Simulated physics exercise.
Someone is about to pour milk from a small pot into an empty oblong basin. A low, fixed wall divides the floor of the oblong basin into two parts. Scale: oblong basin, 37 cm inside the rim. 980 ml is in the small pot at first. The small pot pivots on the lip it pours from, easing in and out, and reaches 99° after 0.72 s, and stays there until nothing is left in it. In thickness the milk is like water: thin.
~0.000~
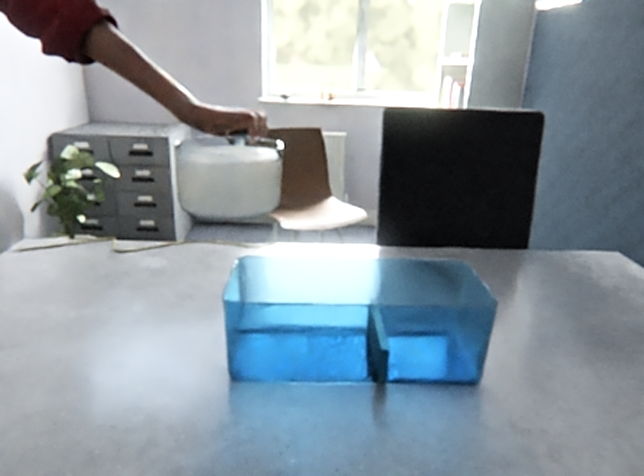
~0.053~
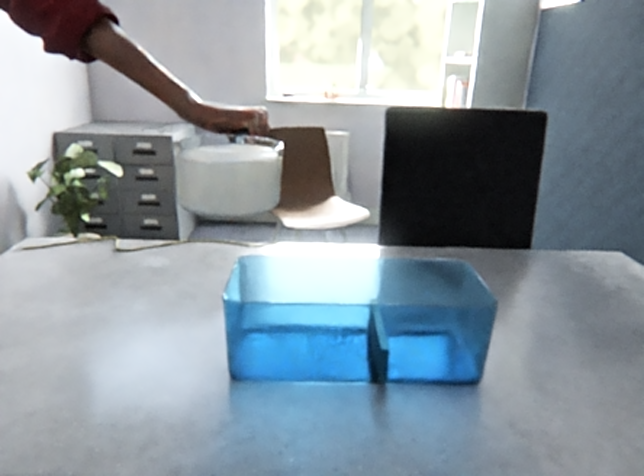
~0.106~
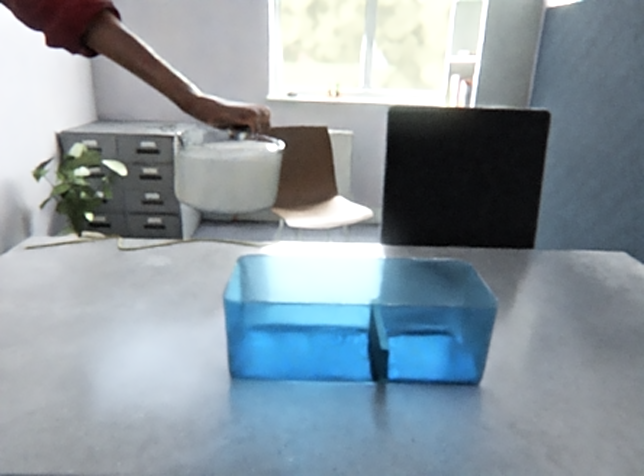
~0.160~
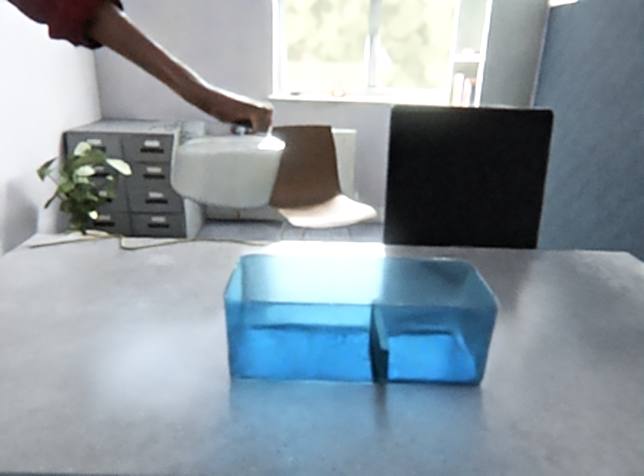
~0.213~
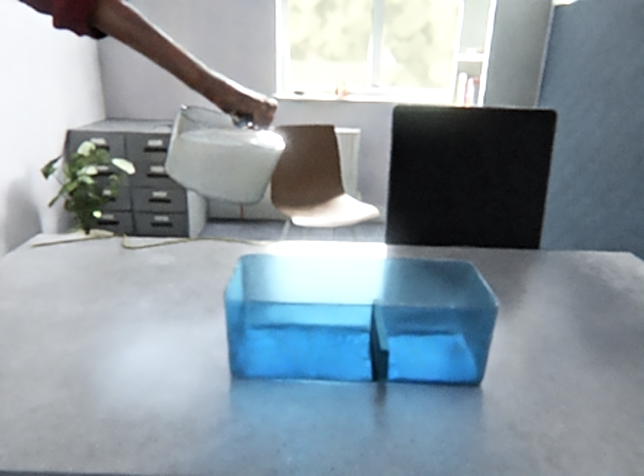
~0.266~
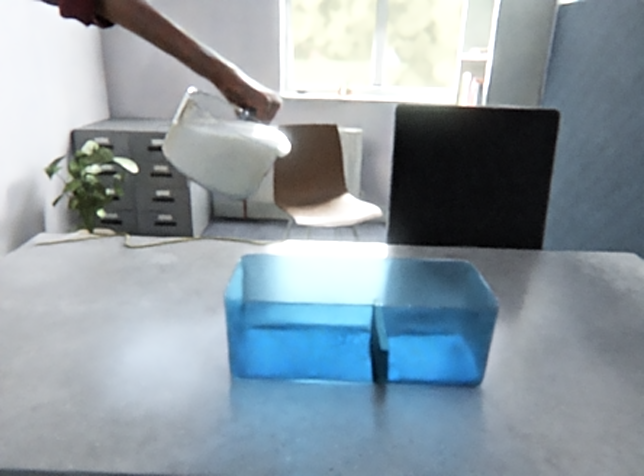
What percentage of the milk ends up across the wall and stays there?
About 47 per cent.
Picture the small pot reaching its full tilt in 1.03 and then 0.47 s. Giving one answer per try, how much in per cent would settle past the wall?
Around 40 per cent first, around 45 per cent next.
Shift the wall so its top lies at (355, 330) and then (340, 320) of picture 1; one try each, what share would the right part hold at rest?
Some 70 in a hundred, then some 85 in a hundred.
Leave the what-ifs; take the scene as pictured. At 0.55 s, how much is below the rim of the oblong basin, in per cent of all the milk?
Near 5 in a hundred.
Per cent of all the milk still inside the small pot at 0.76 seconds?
9 in a hundred, give or take.
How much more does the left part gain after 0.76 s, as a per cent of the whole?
About 28 percent.
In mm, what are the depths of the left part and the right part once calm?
Final levels - left approx 14 mm, right approx 22 mm.
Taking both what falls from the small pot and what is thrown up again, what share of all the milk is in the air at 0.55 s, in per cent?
Some 46 per cent, I reckon.
By 0.55 s the tilt is 86° and 48 per cent is still to pour, 5 is left of the wall and 0 right of it.
By 0.76 s the tilt is 99° and 9 per cent is still to pour, 22 is left of the wall and 37 right of it.
By 0.98 s the tilt is 99° and 2 per cent is still to pour, 41 is left of the wall and 48 right of it.
By 1.22 s the tilt is 99° and 0 per cent is still to pour, 49 is left of the wall and 47 right of it.
At rest 50 per cent lies left of the wall, 47 right of it and 3 outside.
